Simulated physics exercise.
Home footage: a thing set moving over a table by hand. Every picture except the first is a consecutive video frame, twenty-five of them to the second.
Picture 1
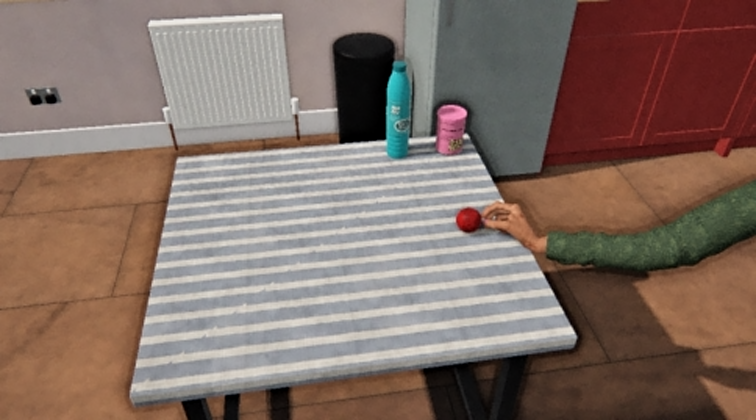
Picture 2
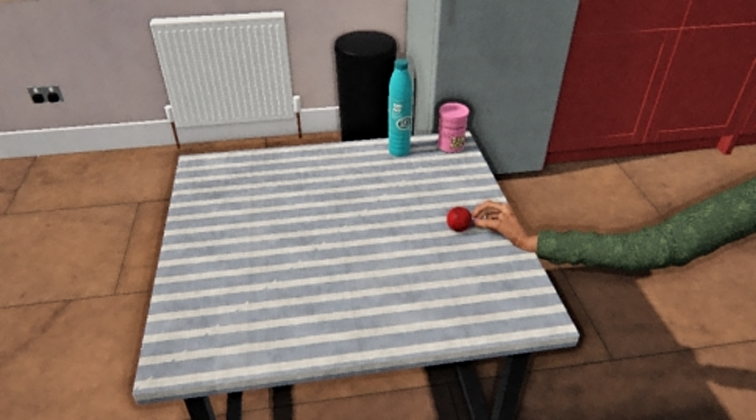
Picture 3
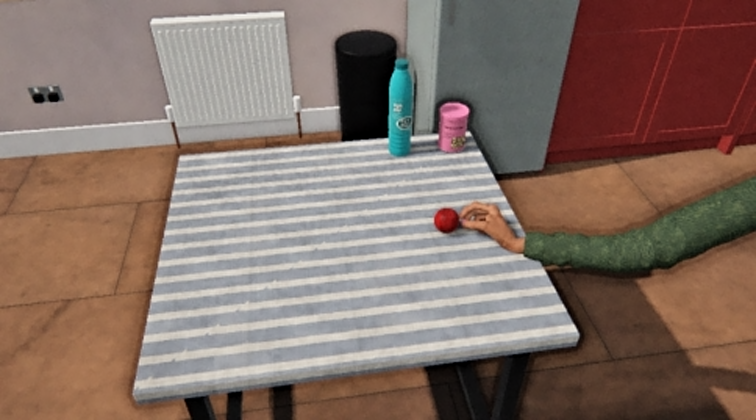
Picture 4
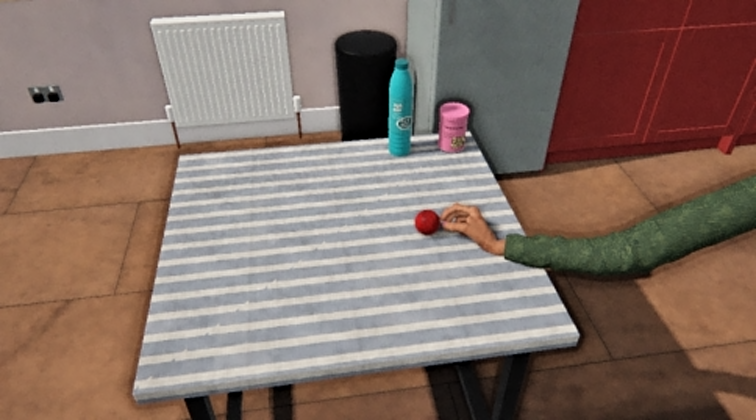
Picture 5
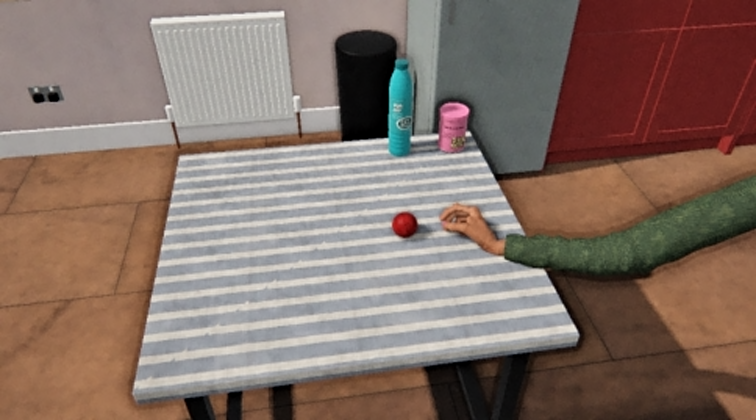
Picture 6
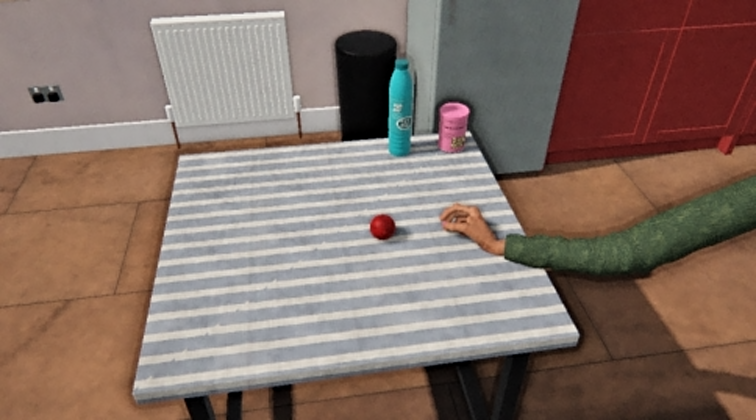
A small red ball rolls leftward across a table with a grey-blue and white striped top, seen from above in a tiled kitchen with red cabinets at right. A turquoise bottle and a pink tub stand at the table's far edge, near a black bin and a white radiator. A green-sleeved hand moves left behind the ball, then stays still as the ball rolls away from it.
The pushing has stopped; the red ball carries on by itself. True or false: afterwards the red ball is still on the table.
False.
Then, 0.40 s on from there, red ball shifted well along near (168, 250).
Then, 0.90 s on from there, red ball now off the table.
In the end, off the table, red ball.
